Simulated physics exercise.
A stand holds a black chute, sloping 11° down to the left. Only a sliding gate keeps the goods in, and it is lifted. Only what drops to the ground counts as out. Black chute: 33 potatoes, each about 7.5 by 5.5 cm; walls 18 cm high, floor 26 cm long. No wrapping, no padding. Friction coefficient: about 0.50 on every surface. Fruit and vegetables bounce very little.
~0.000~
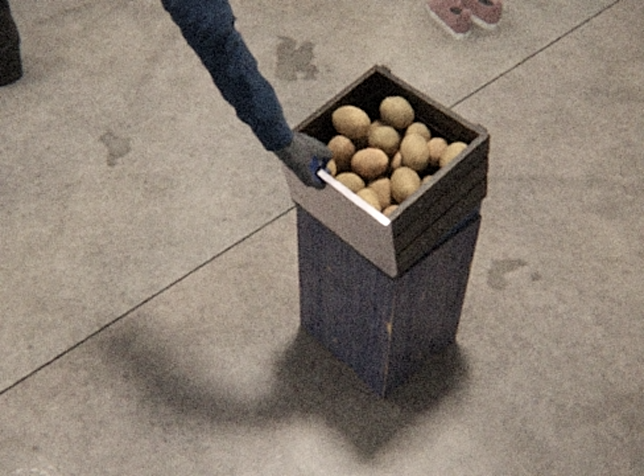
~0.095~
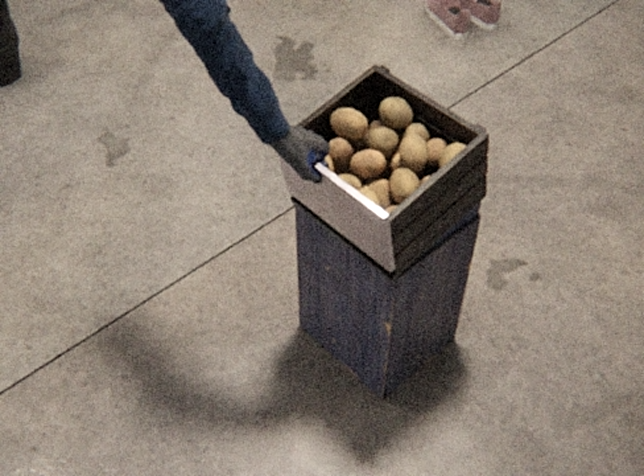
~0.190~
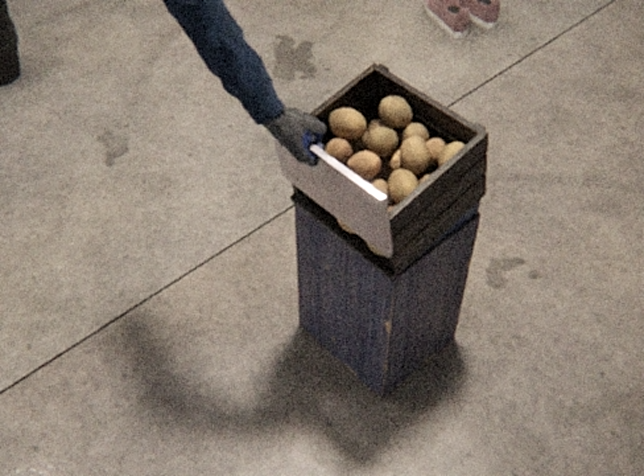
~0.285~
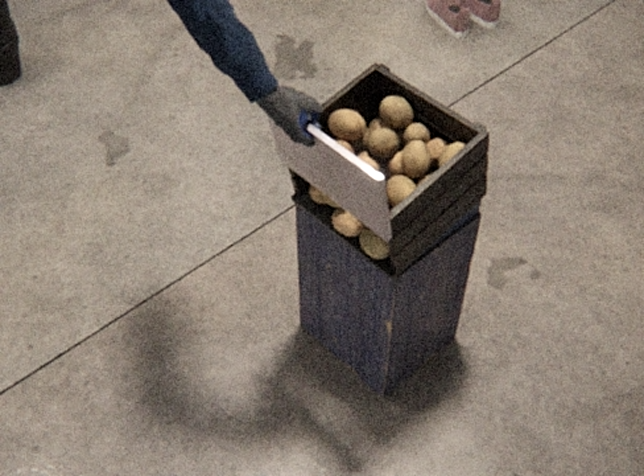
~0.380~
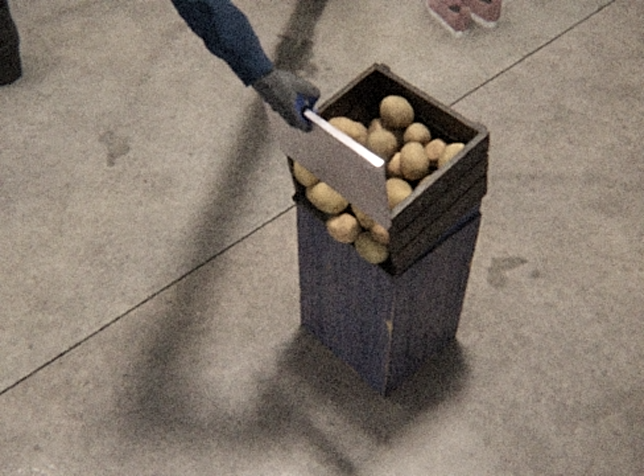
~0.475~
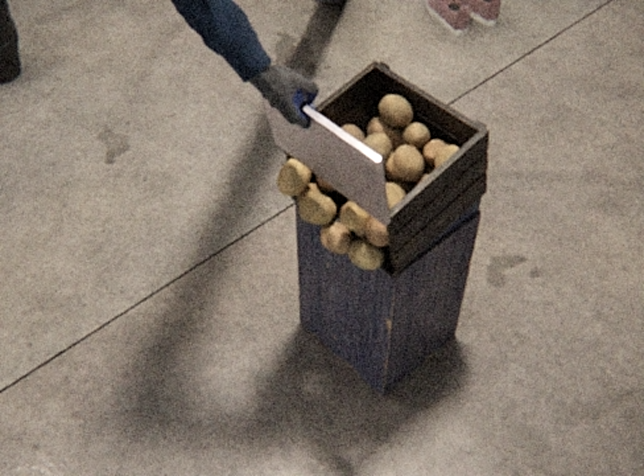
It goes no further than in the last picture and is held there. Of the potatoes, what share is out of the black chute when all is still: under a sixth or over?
It sheds more than one in six of them.
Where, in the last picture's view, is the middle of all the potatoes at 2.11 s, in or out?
At about (317, 367).
After 0.88 s, 12 of 33 out of the black chute.
After 1.40 s, 15 of 33 out of the black chute.
After 2.11 s, 21 of 33 out of the black chute.
Outcome (at 3.03 s), 21 of 33 out of the black chute. Asked share, 21 of 33, 64 per cent.
